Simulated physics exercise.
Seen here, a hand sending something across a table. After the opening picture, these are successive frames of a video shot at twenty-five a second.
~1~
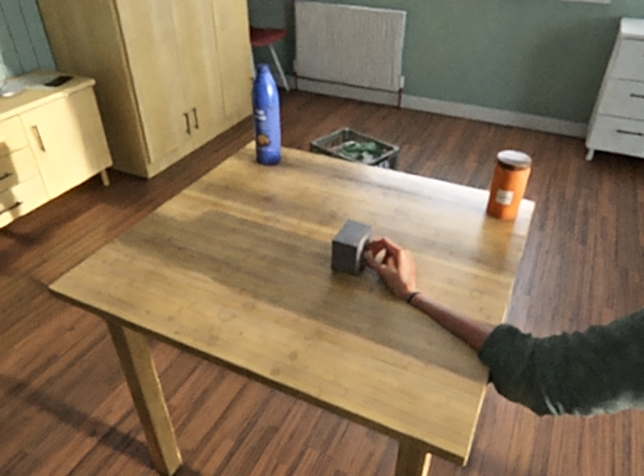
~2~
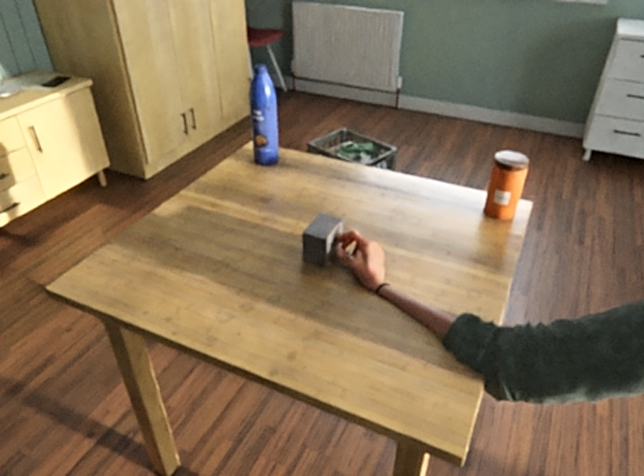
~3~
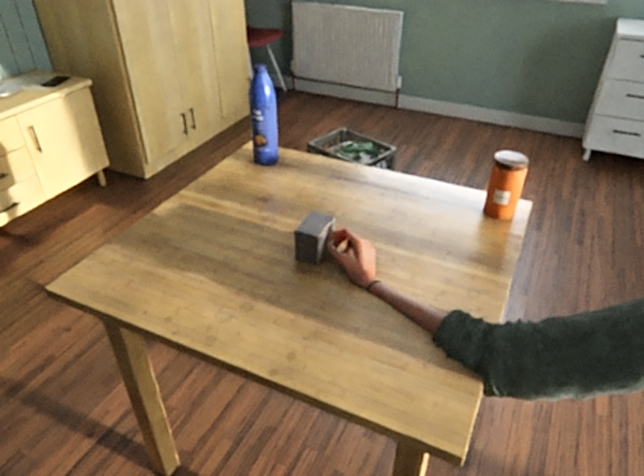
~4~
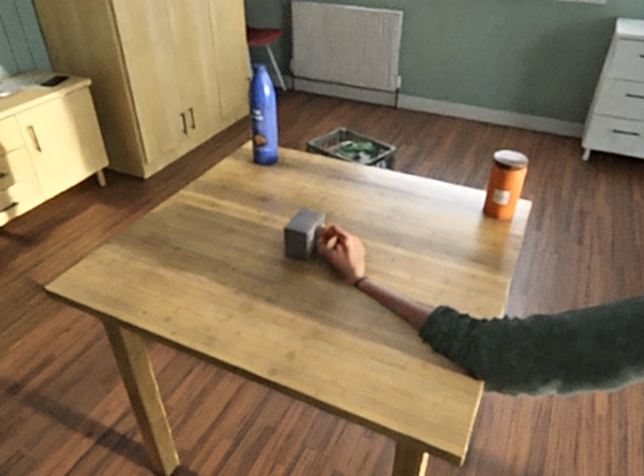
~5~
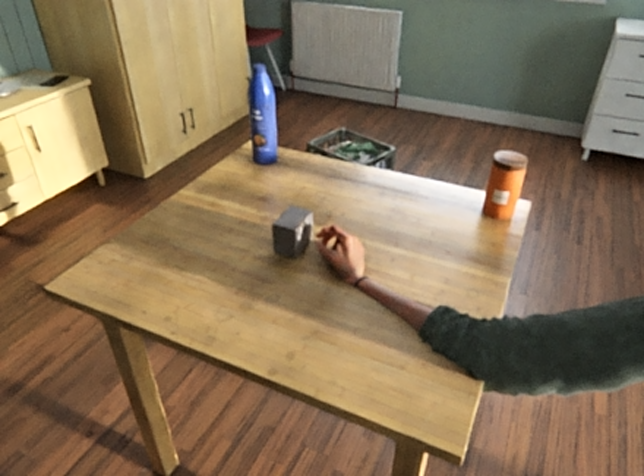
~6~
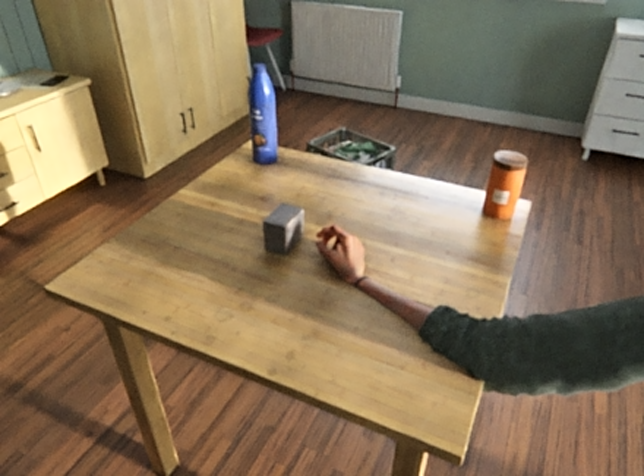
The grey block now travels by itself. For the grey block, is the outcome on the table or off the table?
The grey block stays on the table.
Then, 0.10 s after the last picture, grey block slid about its own width near (267, 224).
Then, 0.20 s after the last picture, grey block slid about its own width near (259, 222).
At rest, moved from the start, grey block. Seen from the same camera at the end, grey block near (258, 221).
